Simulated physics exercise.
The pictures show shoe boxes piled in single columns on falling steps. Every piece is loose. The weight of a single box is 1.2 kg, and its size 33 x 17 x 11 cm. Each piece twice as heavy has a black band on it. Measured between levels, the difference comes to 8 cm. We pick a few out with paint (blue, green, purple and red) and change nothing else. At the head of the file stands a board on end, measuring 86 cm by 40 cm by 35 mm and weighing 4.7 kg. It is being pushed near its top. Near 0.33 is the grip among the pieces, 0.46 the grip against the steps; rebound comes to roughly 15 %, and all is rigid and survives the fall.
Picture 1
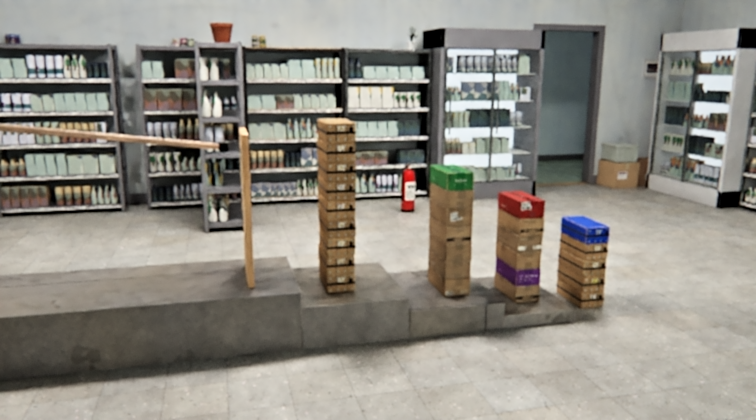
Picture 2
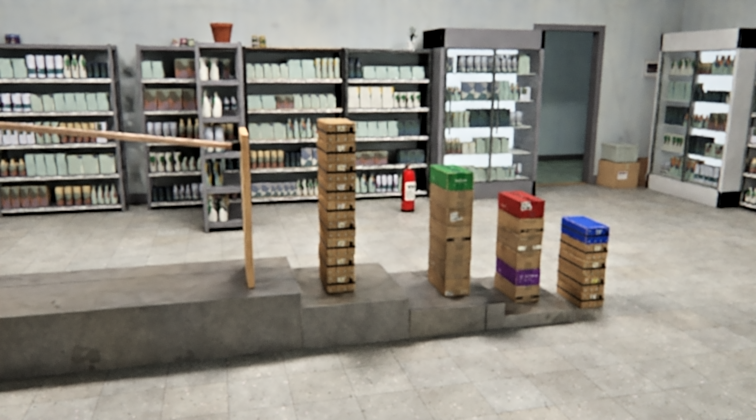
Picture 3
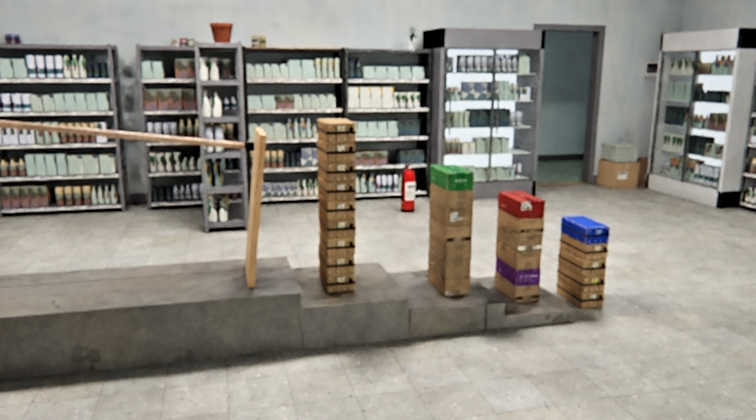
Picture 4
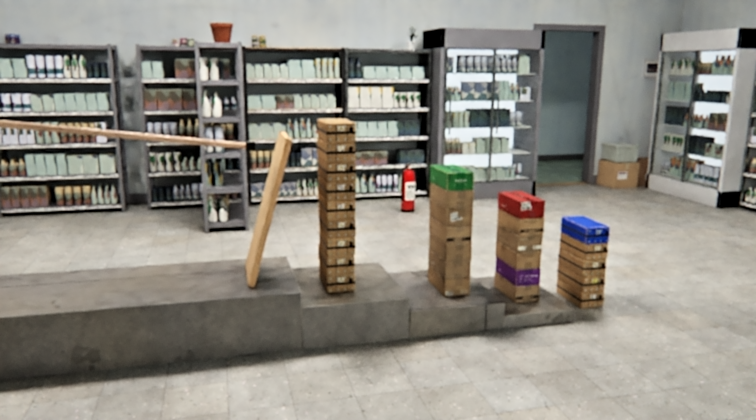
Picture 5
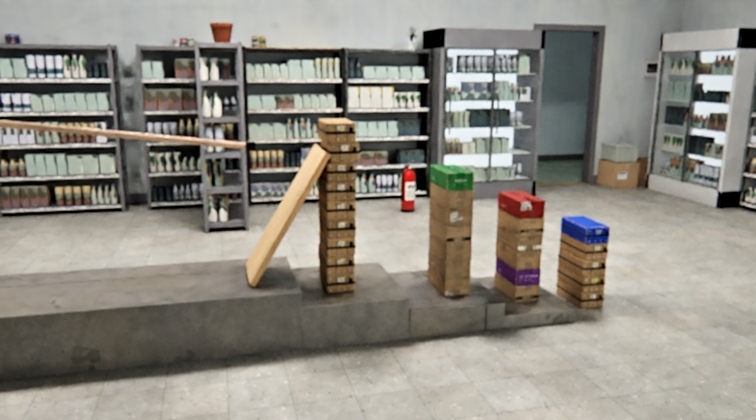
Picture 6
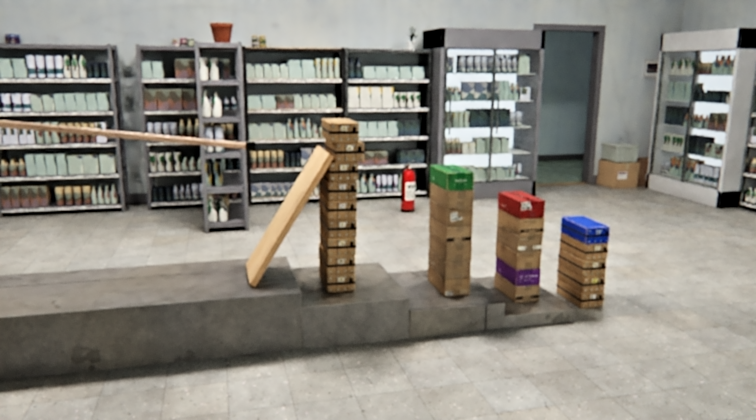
A tall stack of plain boxes stands on grey descending steps in a shop-like room with stocked shelves and glass-fronted cabinets, seen from the front by a still camera. To its right are shorter stacks topped green, red and blue, with a purple box low in the red-topped one. At left, a pole nudges an upright board, which tilts right and leans against the tall stack, whose upper boxes shift slightly.
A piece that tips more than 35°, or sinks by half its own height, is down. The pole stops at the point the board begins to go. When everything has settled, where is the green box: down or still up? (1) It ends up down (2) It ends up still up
2, it ends up still up.
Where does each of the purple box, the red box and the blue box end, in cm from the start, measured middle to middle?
The purple one ends 0 cm from its start, the red one 0 cm and the blue one 0 cm.
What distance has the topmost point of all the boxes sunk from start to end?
It sits roughly 0 centimetres lower.
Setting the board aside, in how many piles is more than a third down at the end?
The total is 0.
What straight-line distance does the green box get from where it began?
Net straight-line distance: Approx. 0 cm.
Then, 0.06 s past the last view, board 32° from upright; none of the 27 boxes down, 3 disturbed; green box unmoved.
Then, 0.18 s past the last view, board 32° from upright; none of the 27 boxes down, 1 disturbed; green box unmoved.
Then, 0.30 s past the last view, board 32° from upright; none of the 27 boxes down, 2 disturbed; green box unmoved.
In the end, board 32° from upright; none of the 27 boxes down, 2 disturbed; green box unmoved; red box unmoved; blue box unmoved. From the last view, middles, green box near (451, 177), red box near (520, 205).
